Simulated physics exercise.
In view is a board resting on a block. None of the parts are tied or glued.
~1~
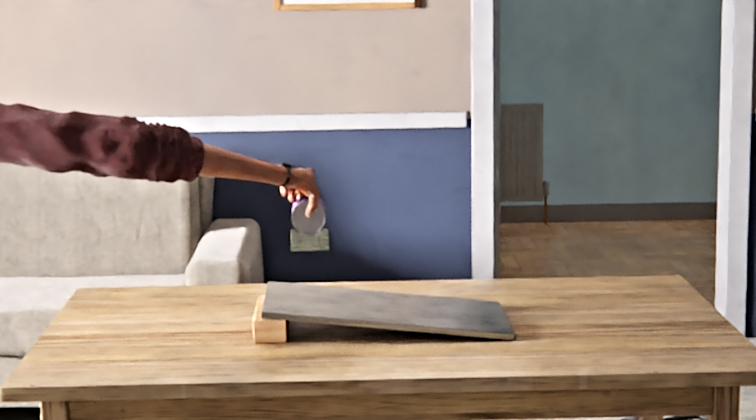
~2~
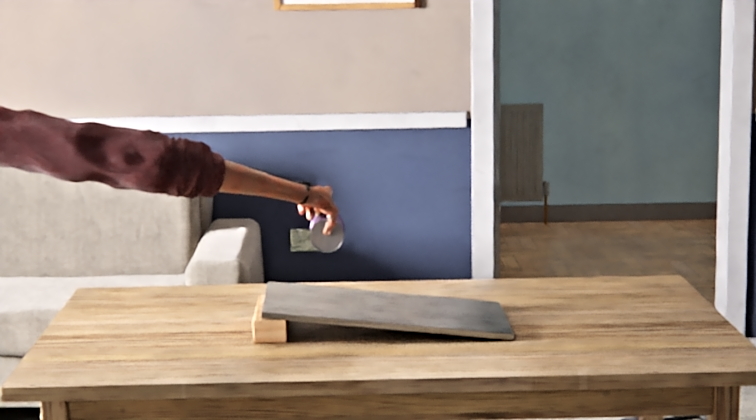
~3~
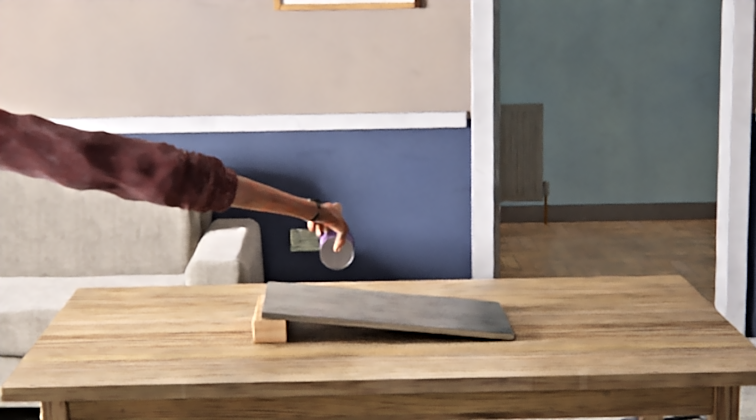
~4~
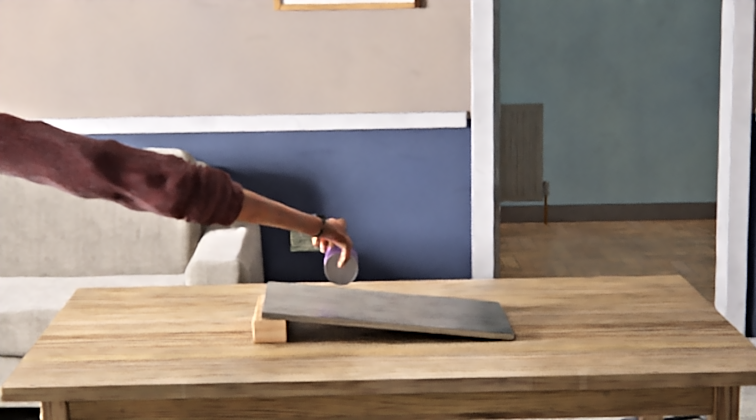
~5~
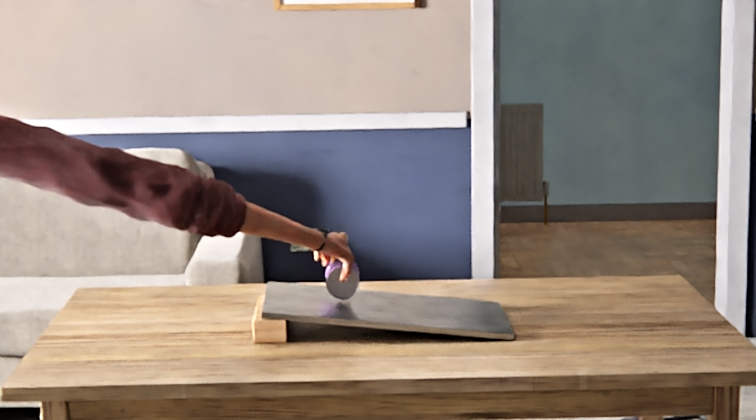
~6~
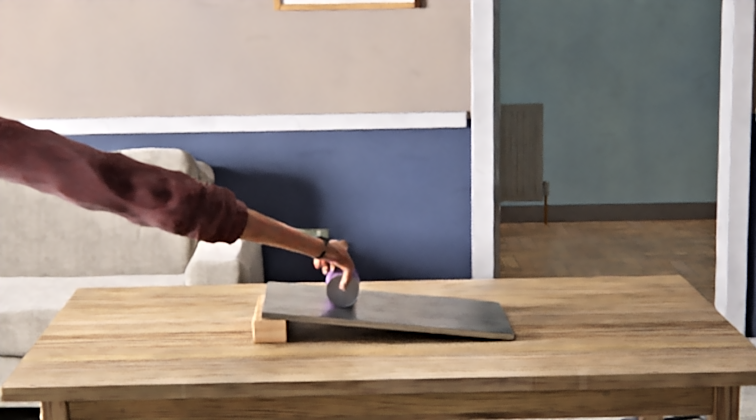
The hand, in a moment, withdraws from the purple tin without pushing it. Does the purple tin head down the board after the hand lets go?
Yes, the purple tin heads down the board.
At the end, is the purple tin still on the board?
In the end it goes over the edge.
Then, 1.10 s past the last view, purple tin displaced well along near (477, 298).
Then, 1.70 s past the last view, purple tin now off the board.
Then, 2.30 s past the last view, things are still on the move.
Finally, off the board, purple tin. The purple tin goes downhill.
